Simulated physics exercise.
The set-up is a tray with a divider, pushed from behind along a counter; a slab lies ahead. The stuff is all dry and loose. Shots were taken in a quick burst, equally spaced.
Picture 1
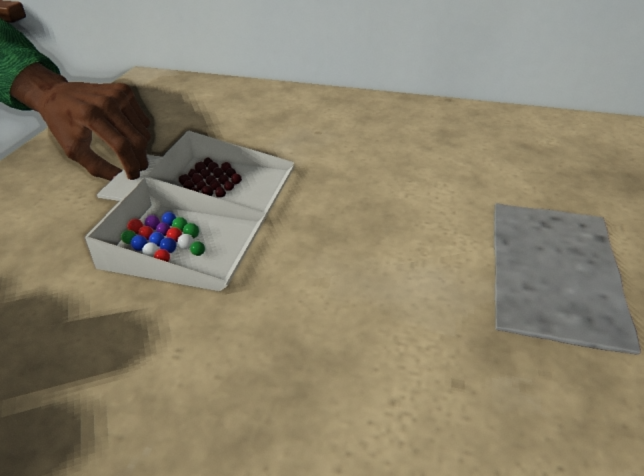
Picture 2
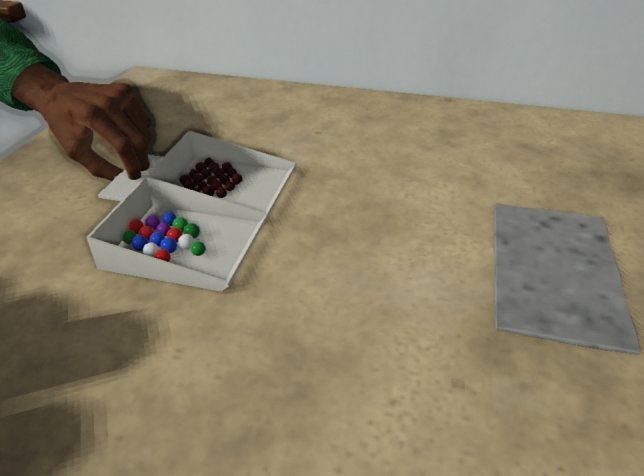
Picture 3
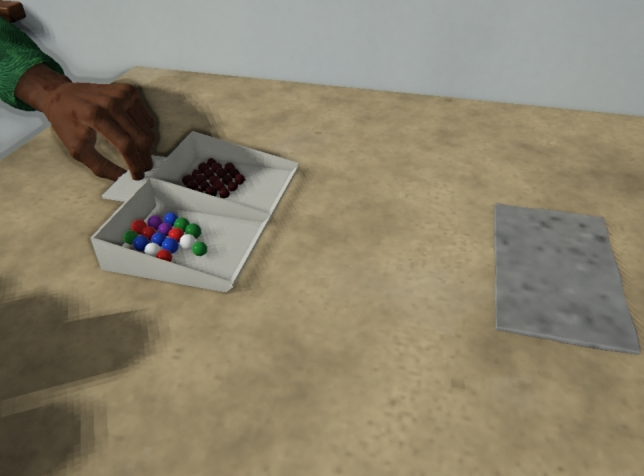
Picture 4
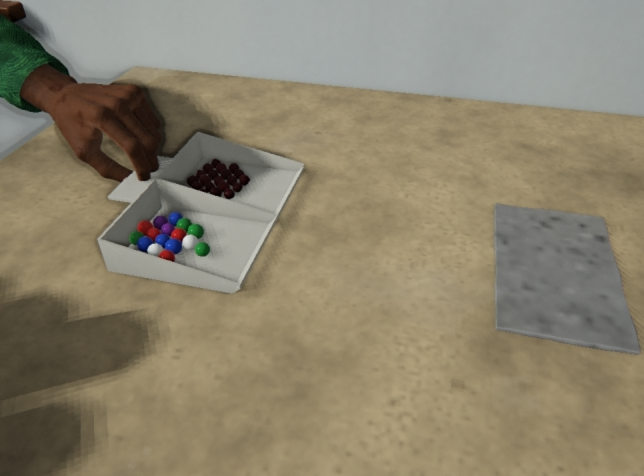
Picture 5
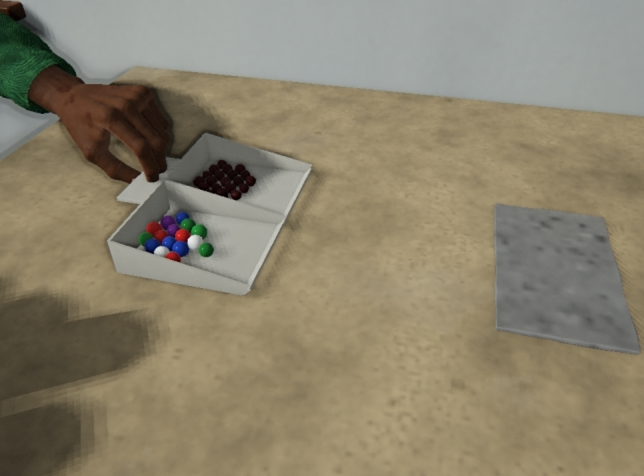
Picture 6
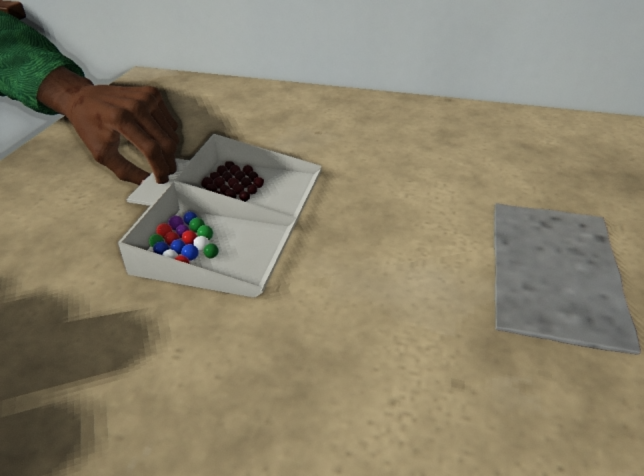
A hand slides a divided tray of colourful marbles and dark red balls slightly right.
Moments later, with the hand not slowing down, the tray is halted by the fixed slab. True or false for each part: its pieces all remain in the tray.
Front lot - true; back lot - true.
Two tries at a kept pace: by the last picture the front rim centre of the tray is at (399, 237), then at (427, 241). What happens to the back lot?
On the first try it has some bits fly out, while on the second it has some bits fly out.
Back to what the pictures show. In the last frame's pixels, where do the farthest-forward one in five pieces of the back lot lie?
Rest point near (449, 213) px.
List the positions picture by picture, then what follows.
In the first frame, front rim at (265, 217), at rest; slab at (562, 299); front lot at (157, 239), a few glass marbles; back lot at (211, 180), a few dried cherries.
In the second frame, front rim at (267, 217), hardly any of the way covered; back lot at (211, 180).
In the third frame, front rim at (270, 217), hardly any of the way covered; front lot at (159, 240).
In the fourth frame, front rim at (277, 218), a small part of the way covered; back lot at (219, 181).
In the fifth frame, front rim at (286, 220), a small part of the way covered; front lot at (170, 244).
In the sixth frame, front rim at (296, 221), a small part of the way covered; slab at (562, 299); front lot at (190, 238); back lot at (233, 183).
Then, 0.46 s past the last view, tray still sliding, front rim near (387, 235); front lot all inside; back lot all inside.
Then, 1.01 s past the last view, tray stopped at the slab; front lot all inside; back lot all inside.
Then, 1.22 s past the last view, tray stopped at the slab; front lot all inside, moved towards the front rim; back lot all inside, moved towards the front rim.
Finally, tray stopped at the slab; front lot all inside, moved towards the front rim; back lot all inside, moved towards the front rim.
